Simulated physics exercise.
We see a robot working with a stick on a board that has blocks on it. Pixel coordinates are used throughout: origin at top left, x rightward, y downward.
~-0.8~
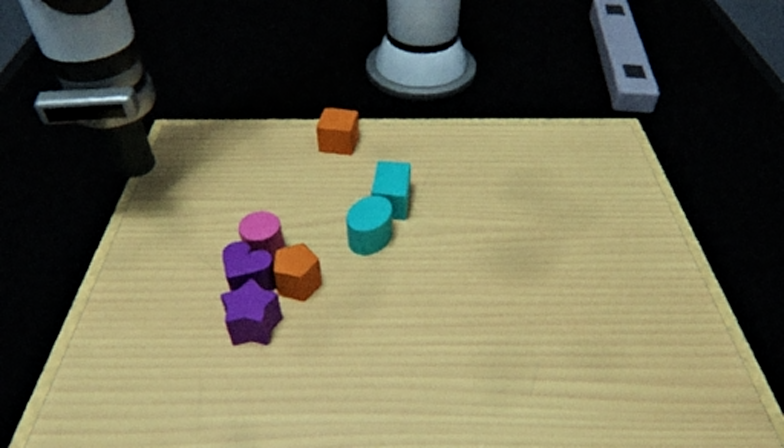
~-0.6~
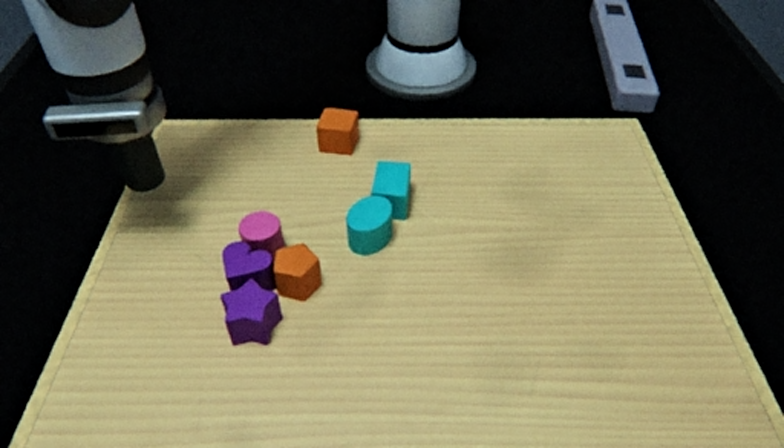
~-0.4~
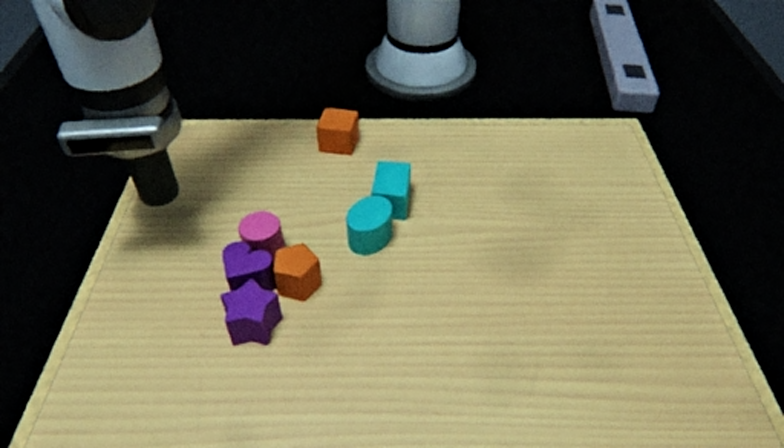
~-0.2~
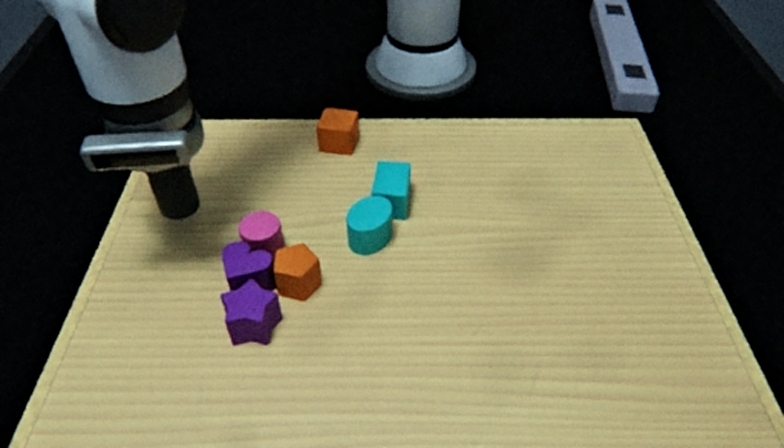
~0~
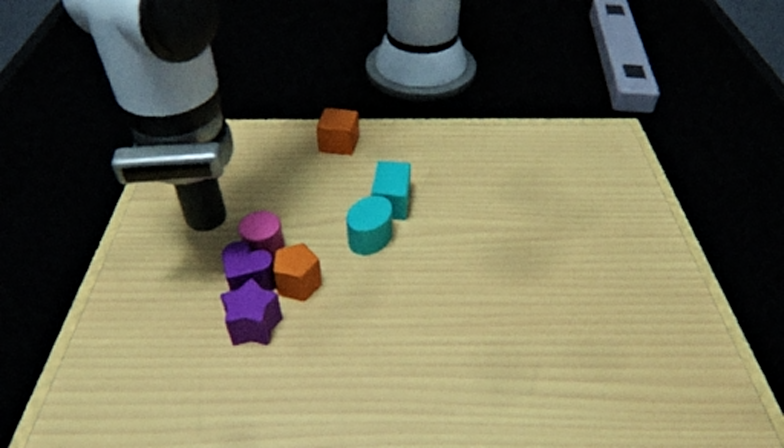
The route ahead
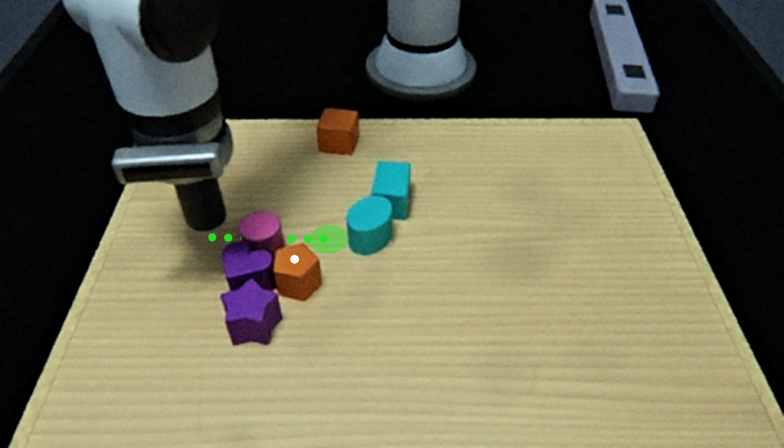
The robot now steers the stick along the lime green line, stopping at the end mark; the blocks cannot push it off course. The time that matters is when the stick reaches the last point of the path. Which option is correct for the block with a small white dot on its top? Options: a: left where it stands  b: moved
b - moved.
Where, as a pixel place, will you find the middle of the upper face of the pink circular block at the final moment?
It should be at (334, 243) by then.
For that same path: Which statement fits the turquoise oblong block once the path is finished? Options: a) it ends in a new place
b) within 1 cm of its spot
Choice b: Within 1 cm of its spot.
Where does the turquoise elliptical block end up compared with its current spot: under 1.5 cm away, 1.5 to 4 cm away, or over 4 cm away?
Band: Under 1.5 cm.
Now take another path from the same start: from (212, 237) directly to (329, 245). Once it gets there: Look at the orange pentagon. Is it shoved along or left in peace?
It's moved.
Path on the board, in a line from (212, 237) to (329, 239); the dot is on the orange pentagon.
On the path given first. One third of the way, stick (247, 220); pink circular block (277, 229).
Two thirds of the way, stick (287, 221); pink circular block (310, 236); orange pentagon (301, 267), turned 25° clockwise.
At the end, stick (327, 221); pink circular block (334, 243); orange pentagon (303, 270), turned 35° clockwise; turquoise elliptical block in place; turquoise oblong block in place.
